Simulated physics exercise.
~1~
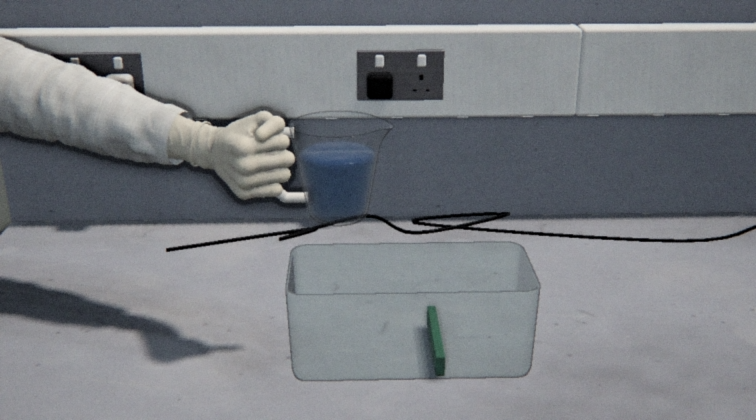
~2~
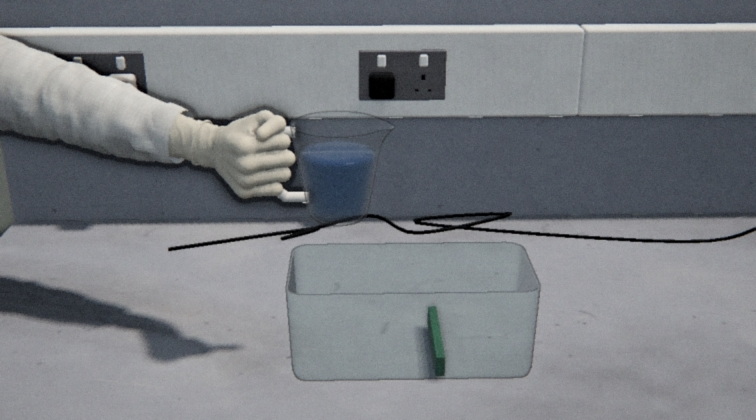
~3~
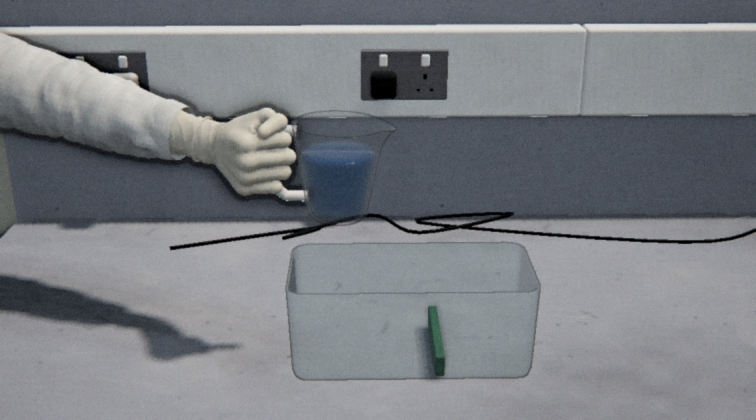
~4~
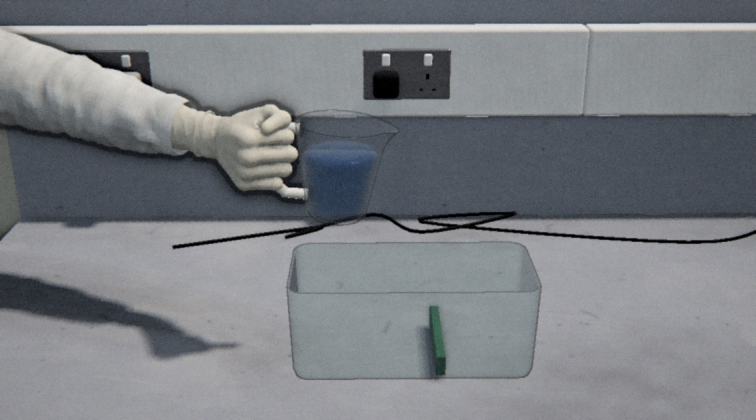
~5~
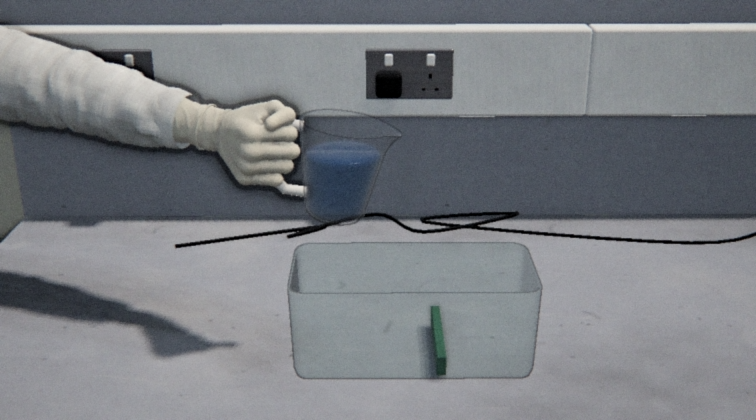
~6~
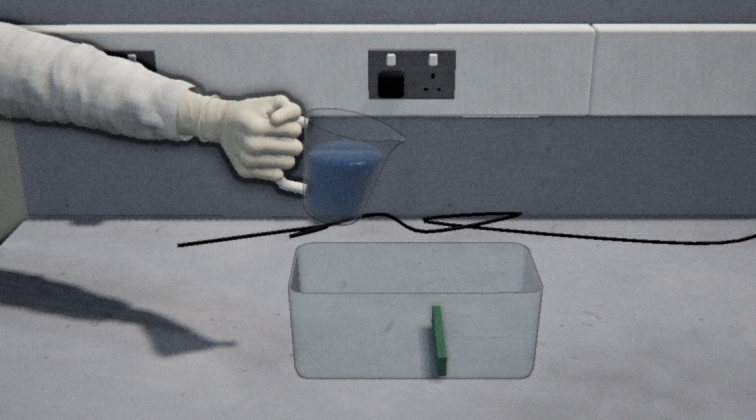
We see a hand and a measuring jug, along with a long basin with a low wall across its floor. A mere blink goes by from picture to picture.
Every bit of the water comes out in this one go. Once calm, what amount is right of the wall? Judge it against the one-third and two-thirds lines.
The share that settles right of the wall is larger than two thirds, as I see it.
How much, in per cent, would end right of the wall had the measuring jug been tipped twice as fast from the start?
About 80 %.
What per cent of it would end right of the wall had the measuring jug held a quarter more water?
About 75 in a hundred.
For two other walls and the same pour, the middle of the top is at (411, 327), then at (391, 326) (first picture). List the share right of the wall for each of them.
The first placement leaves close to 95 per cent, the second close to 95 per cent.
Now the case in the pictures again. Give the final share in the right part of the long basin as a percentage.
About 80 per cent.
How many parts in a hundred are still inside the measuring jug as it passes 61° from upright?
90 %.
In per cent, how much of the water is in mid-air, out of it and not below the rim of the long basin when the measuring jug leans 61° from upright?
It's about 10 per cent.
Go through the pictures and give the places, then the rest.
Tilt 0°; pouring edge (394, 125); surface from (298, 151) to (377, 150); the long basin's rim runs from (289, 270) to (531, 266); the wall's top is at (436, 331), in the first picture.
Tilt 1°; pouring edge (395, 125); surface from (299, 151) to (377, 150), in the second picture.
Tilt 2°; pouring edge (397, 127); surface from (301, 150) to (377, 150), in the third picture.
Tilt 5°; pouring edge (400, 129); surface from (302, 150) to (380, 150), in the fourth picture.
Tilt 8°; pouring edge (403, 133); surface from (305, 150) to (383, 150), in the fifth picture.
Tilt 13°; pouring edge (407, 138); surface from (307, 151) to (386, 151), in the sixth picture.
A moment on, the measuring jug is tipped part way and 89 per cent is still to pour, 1 is left of the wall and 1 right of it.
Next, the measuring jug is tipped on its side and 34 per cent is still to pour, 5 is left of the wall and 42 right of it.
Then the measuring jug is tipped on its side and 3 per cent is still to pour, 14 is left of the wall and 80 right of it.
Later the measuring jug is tipped on its side and 0 per cent is still to pour, 18 is left of the wall and 81 right of it.
At rest 18 per cent lies left of the wall, 81 right of it and 1 outside.
